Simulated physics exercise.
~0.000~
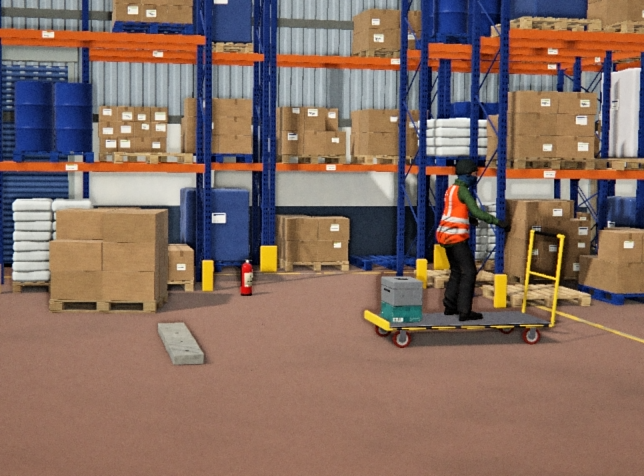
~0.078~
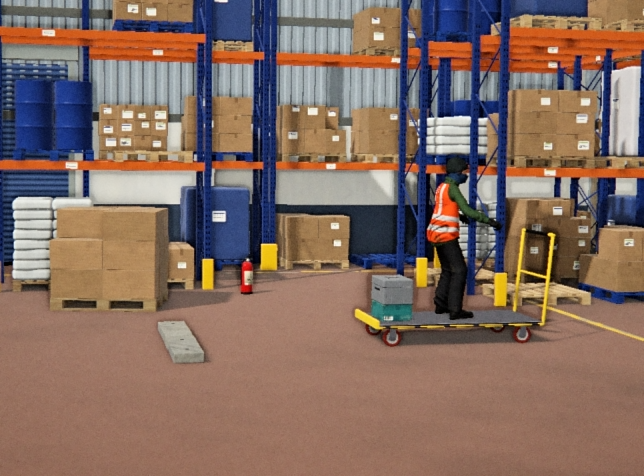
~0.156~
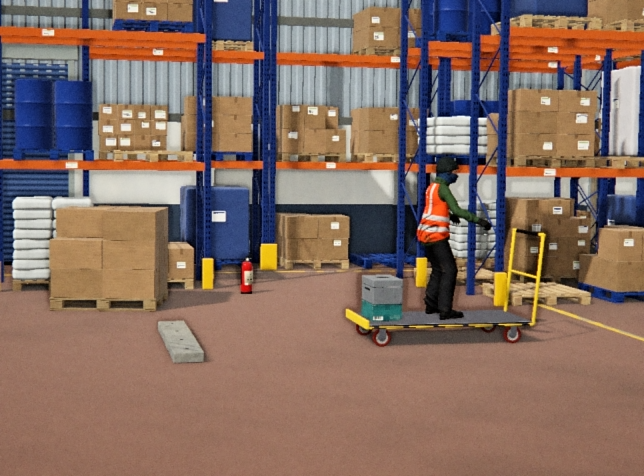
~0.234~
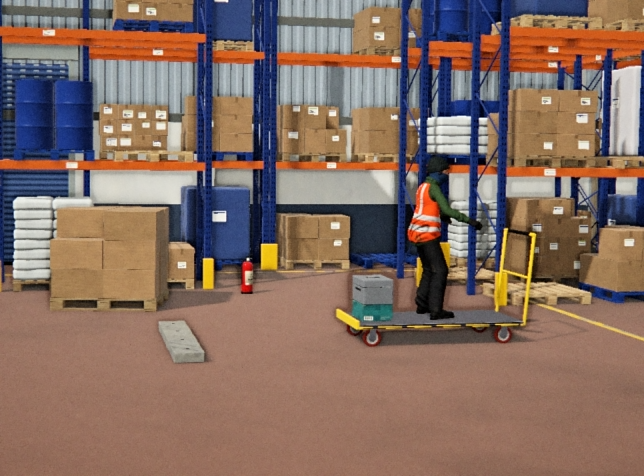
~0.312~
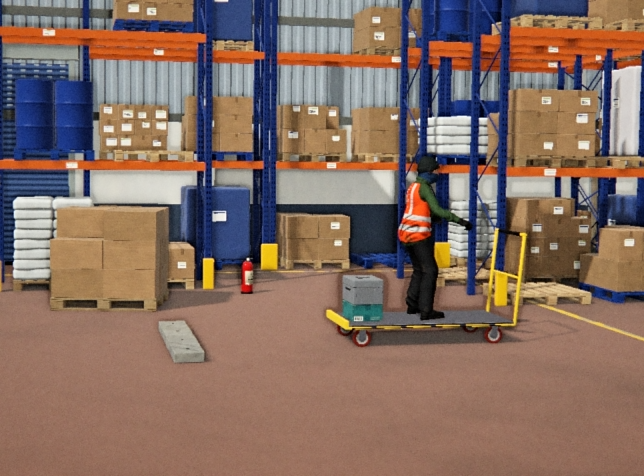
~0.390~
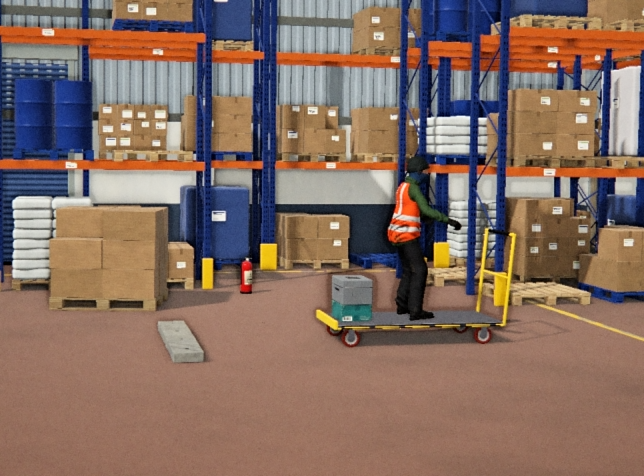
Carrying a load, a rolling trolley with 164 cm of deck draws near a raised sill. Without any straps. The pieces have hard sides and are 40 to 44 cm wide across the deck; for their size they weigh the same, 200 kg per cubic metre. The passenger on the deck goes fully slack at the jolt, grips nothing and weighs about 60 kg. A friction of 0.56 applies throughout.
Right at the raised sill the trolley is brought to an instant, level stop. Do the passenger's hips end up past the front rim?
It is never separated from the deck.
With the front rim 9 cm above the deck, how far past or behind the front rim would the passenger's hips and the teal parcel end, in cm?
Both stay back - hips 60 cm behind, teal 20 cm behind.
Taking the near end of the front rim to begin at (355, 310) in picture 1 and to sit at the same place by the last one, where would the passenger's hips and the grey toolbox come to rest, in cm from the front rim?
I'd say the hips settle 50 behind while grey goes 70 past.
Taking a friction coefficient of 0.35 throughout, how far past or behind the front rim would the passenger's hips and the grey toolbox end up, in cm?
Final: Hips 10 cm behind rim; grey 50 cm past rim.
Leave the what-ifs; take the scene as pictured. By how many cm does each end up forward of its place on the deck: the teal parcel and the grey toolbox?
Teal 10, grey 20; both in cm.
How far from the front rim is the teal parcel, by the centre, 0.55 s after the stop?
Roughly 20 cm behind it.
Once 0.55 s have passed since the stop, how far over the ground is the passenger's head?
90 cm.
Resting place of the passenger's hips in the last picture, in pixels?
Resting point approx. (241, 309).
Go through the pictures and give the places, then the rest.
Hips (453, 234), teal parcel (401, 311), rim corner (388, 326); 186 cm short of the stop, in the first frame.
Hips (443, 233), teal parcel (392, 310), rim corner (378, 325); 176 cm short of the stop, in the second frame.
Hips (434, 232), teal parcel (382, 310), rim corner (368, 325); 166 cm short of the stop, in the third frame.
Hips (424, 232), teal parcel (372, 310), rim corner (358, 325); 156 cm short of the stop, in the fourth frame.
Hips (415, 232), teal parcel (362, 310), rim corner (348, 325); 146 cm short of the stop, in the fifth frame.
Hips (404, 232), teal parcel (352, 310), rim corner (336, 326); 136 cm short of the stop. Speed about 1.3 m/s, in the sixth frame.
The wheels strike at 1.45 s.
After 2.00 s the passenger's hips are 33 cm behind the rim, near (219, 271) in the last picture's view.
After 2.45 s the passenger's hips are 52 cm behind the rim, near (239, 309) in the last picture's view.
At rest, 3.6 s, nothing is past the rim; behind it, teal parcel, grey toolbox and the passenger's hips.
